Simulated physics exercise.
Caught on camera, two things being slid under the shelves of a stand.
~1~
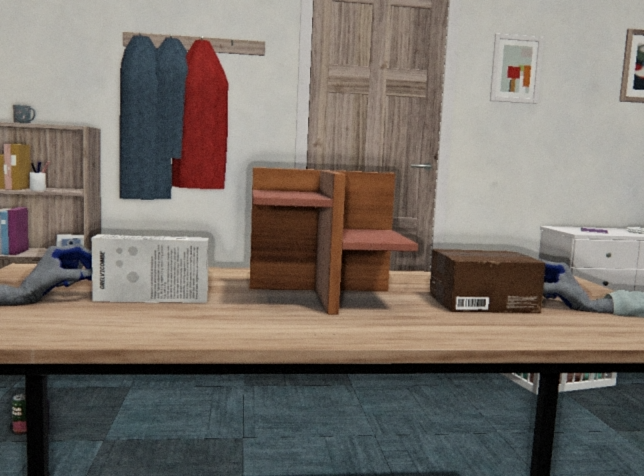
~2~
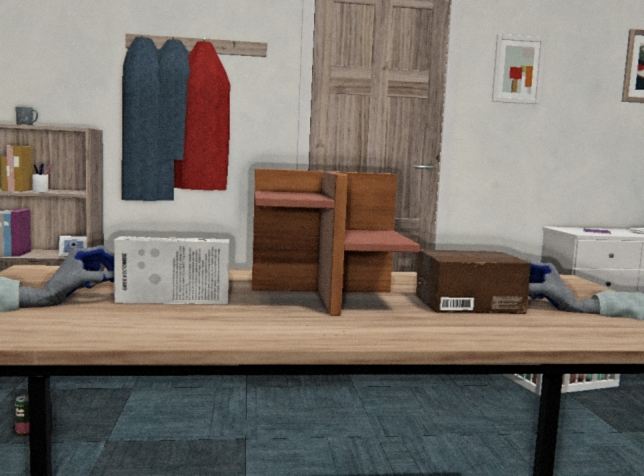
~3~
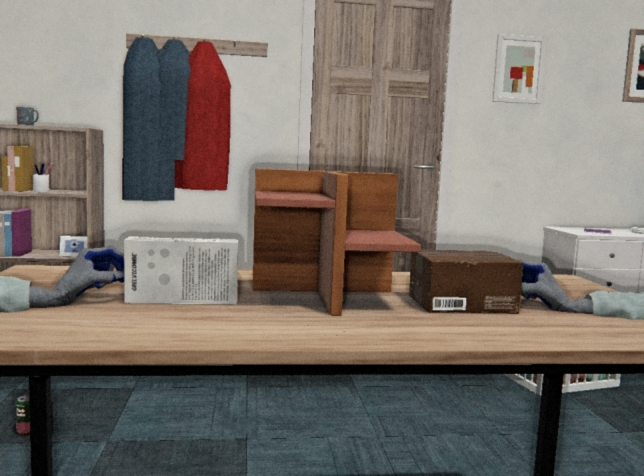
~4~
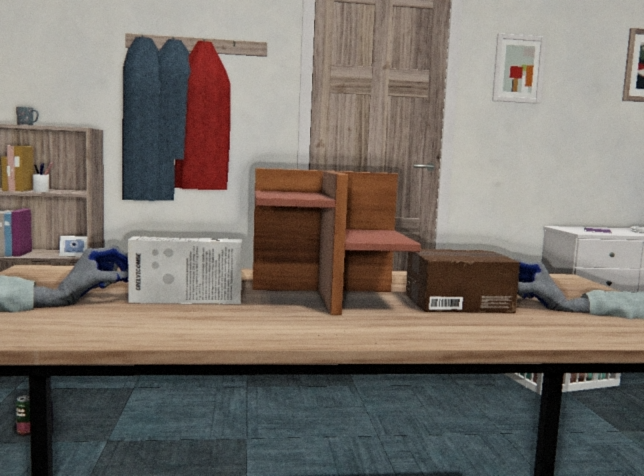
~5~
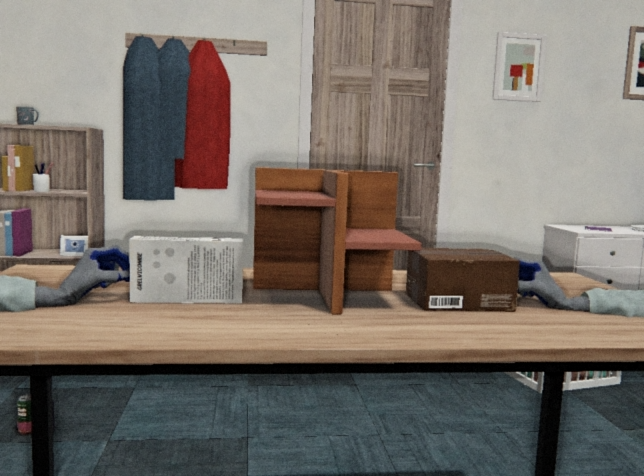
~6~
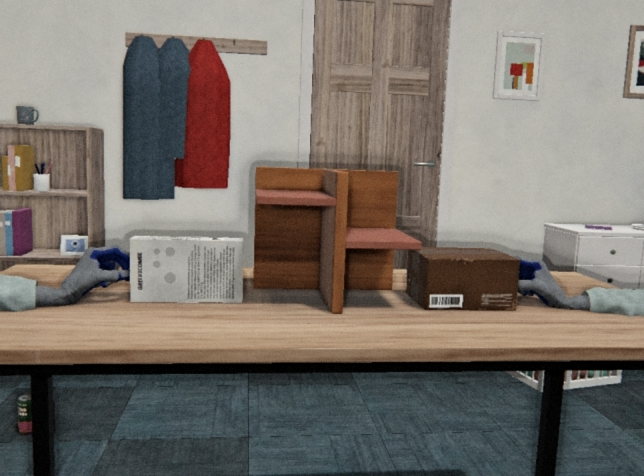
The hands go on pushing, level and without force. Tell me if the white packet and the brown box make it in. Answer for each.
Here the white packet clears the shelf; the brown box clears the shelf.
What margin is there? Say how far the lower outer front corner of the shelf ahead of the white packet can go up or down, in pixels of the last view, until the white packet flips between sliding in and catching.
Some 44 pixels, down.
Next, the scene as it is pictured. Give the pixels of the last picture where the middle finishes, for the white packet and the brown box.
About (267, 270), and the other about (387, 277).
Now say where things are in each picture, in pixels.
In the first picture, hands sliding the things forward; white packet (152, 269); brown box (485, 280); shelf (329, 237).
In the second picture, hands sliding the things forward; brown box (470, 280); shelf (331, 238).
In the third picture, hands sliding the things forward; white packet (183, 270); shelf (331, 238).
In the fourth picture, hands sliding the things forward; brown box (460, 279); shelf (331, 238).
In the fifth picture, hands sliding the things forward; white packet (188, 270); shelf (332, 237).
In the sixth picture, hands sliding the things forward; white packet (188, 269); brown box (460, 277); shelf (332, 236).
Then, 0.32 s on from there, white packet sliding up to the opening near (208, 269); brown box sliding up to the opening near (444, 277).
Then, 0.54 s on from there, white packet part of the way in near (233, 270); brown box part of the way in near (421, 277).
Then, 0.74 s on from there, white packet part of the way in near (256, 270); brown box part of the way in near (401, 277).
In the end, the white packet goes under, near (267, 270); the brown box goes under, near (387, 276).
